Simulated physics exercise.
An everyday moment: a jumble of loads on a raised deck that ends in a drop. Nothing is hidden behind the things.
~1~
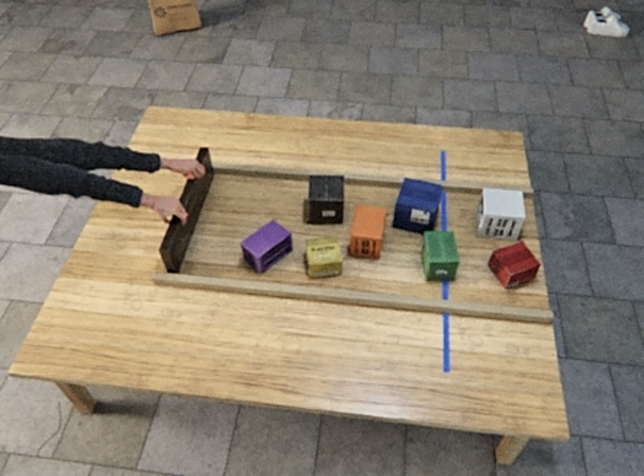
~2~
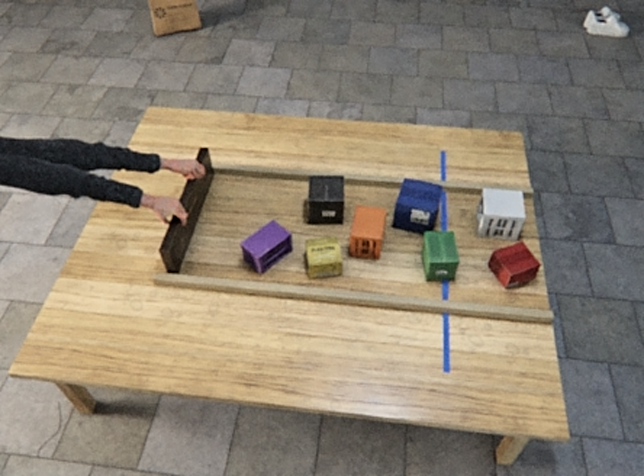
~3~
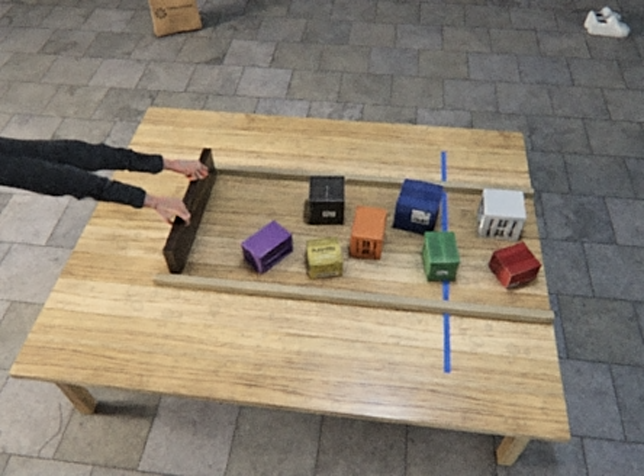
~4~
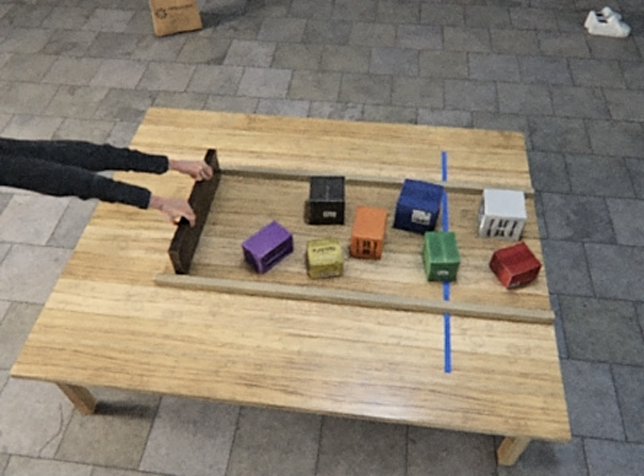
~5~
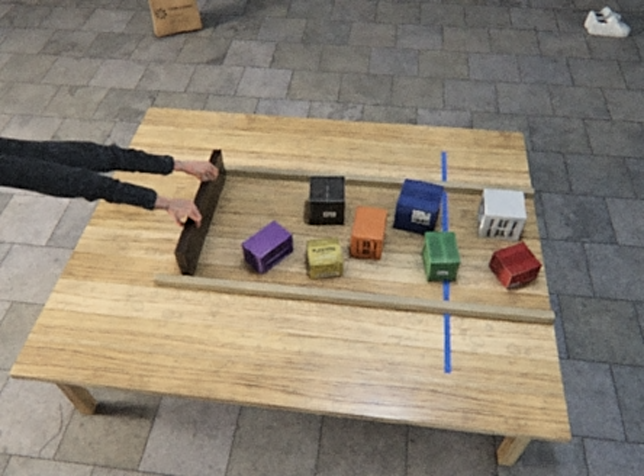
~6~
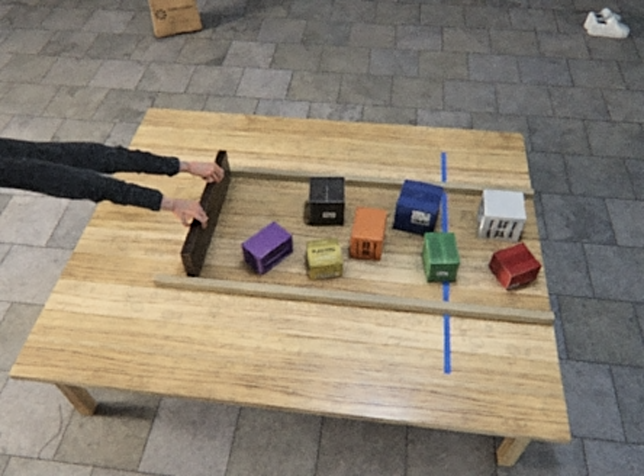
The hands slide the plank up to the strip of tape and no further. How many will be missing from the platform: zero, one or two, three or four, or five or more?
As it turns out, the number that fall off is one or two.
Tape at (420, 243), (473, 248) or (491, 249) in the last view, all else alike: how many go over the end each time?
In that order 0, 3 and 4.
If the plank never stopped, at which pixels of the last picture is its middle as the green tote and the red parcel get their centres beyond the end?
Its middle is around (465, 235) and around (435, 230).
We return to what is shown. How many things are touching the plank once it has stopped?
In contact: 2.
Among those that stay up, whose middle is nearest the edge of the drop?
That is the green tote.
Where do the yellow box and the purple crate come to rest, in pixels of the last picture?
The yellow box at (493, 281), the purple crate at (461, 261).
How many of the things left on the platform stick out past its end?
Overhanging: 0.
Early on, none off yet; red parcel at rest near (515, 266); white crate at rest near (500, 216); green tote at rest near (440, 258).
A while later, none off yet; red parcel at rest near (515, 266); white crate at rest near (500, 216); green tote travelled a little near (449, 262).
Finally, the number that fall off is one or two; lost, white crate and red parcel.
